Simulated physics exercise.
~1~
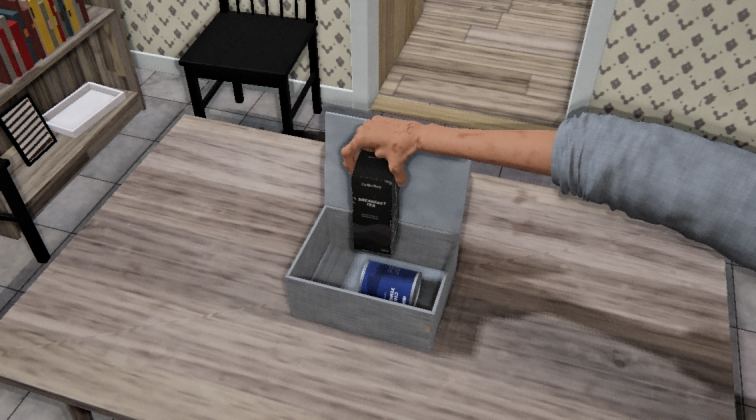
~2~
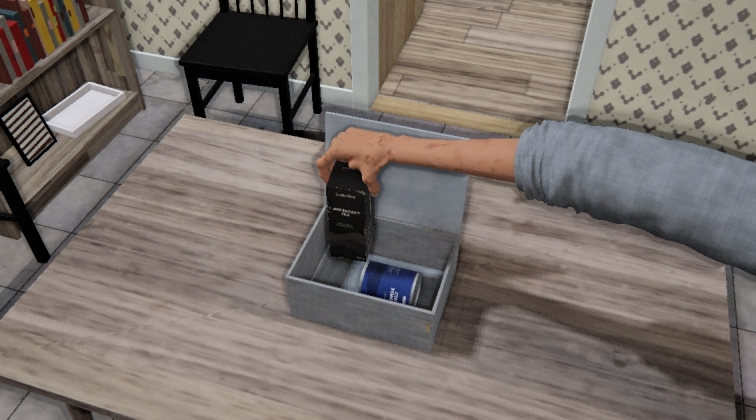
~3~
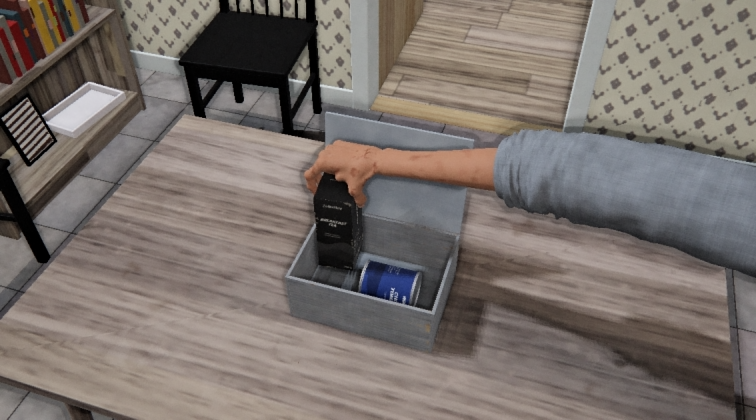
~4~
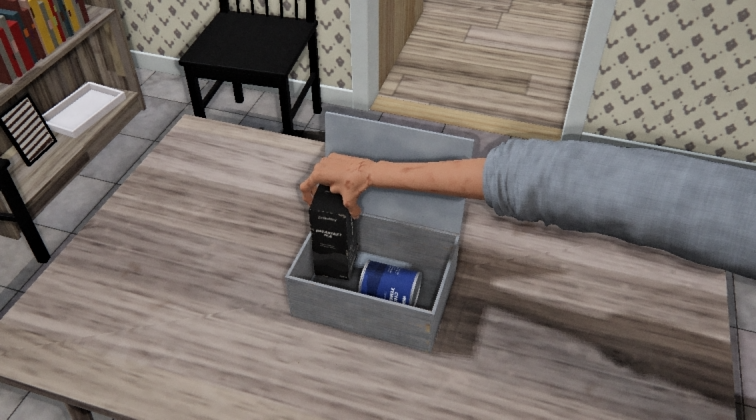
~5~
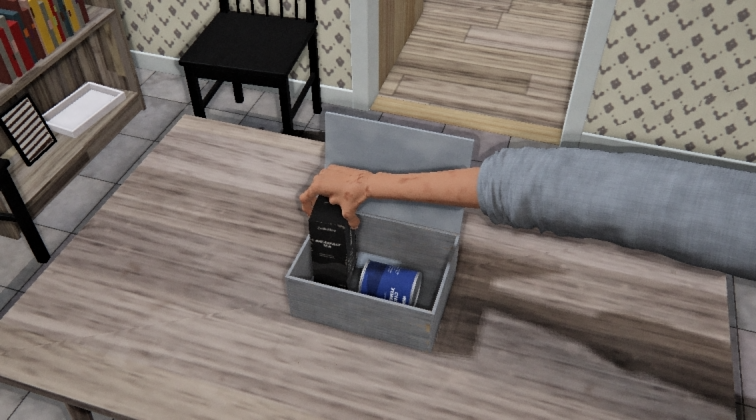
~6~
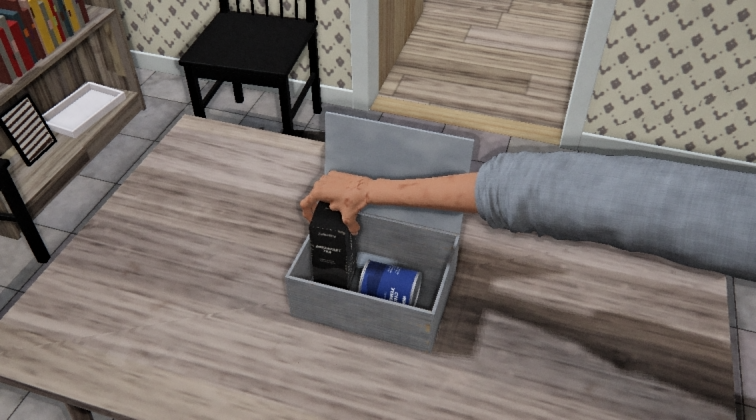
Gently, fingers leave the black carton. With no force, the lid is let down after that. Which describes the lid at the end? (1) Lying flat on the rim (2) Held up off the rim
Held up off the rim (2).
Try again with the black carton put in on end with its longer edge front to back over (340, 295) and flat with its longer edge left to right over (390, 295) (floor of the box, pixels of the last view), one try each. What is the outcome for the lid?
First, the lid won't shut; second, the lid does shut.
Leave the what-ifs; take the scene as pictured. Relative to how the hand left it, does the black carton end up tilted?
Result: It remains as it was set.
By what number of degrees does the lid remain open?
I'd put it at roughly 55°.
Then, 1.30 s after the last picture, lid 86° above the rim.
Then, 1.70 s after the last picture, lid 55° above the rim.
Then, 3.90 s after the last picture, black carton resting near (334, 248).
At rest, lid 55° above the rim; both in place. Seen from the same camera at the end, black carton near (335, 247).
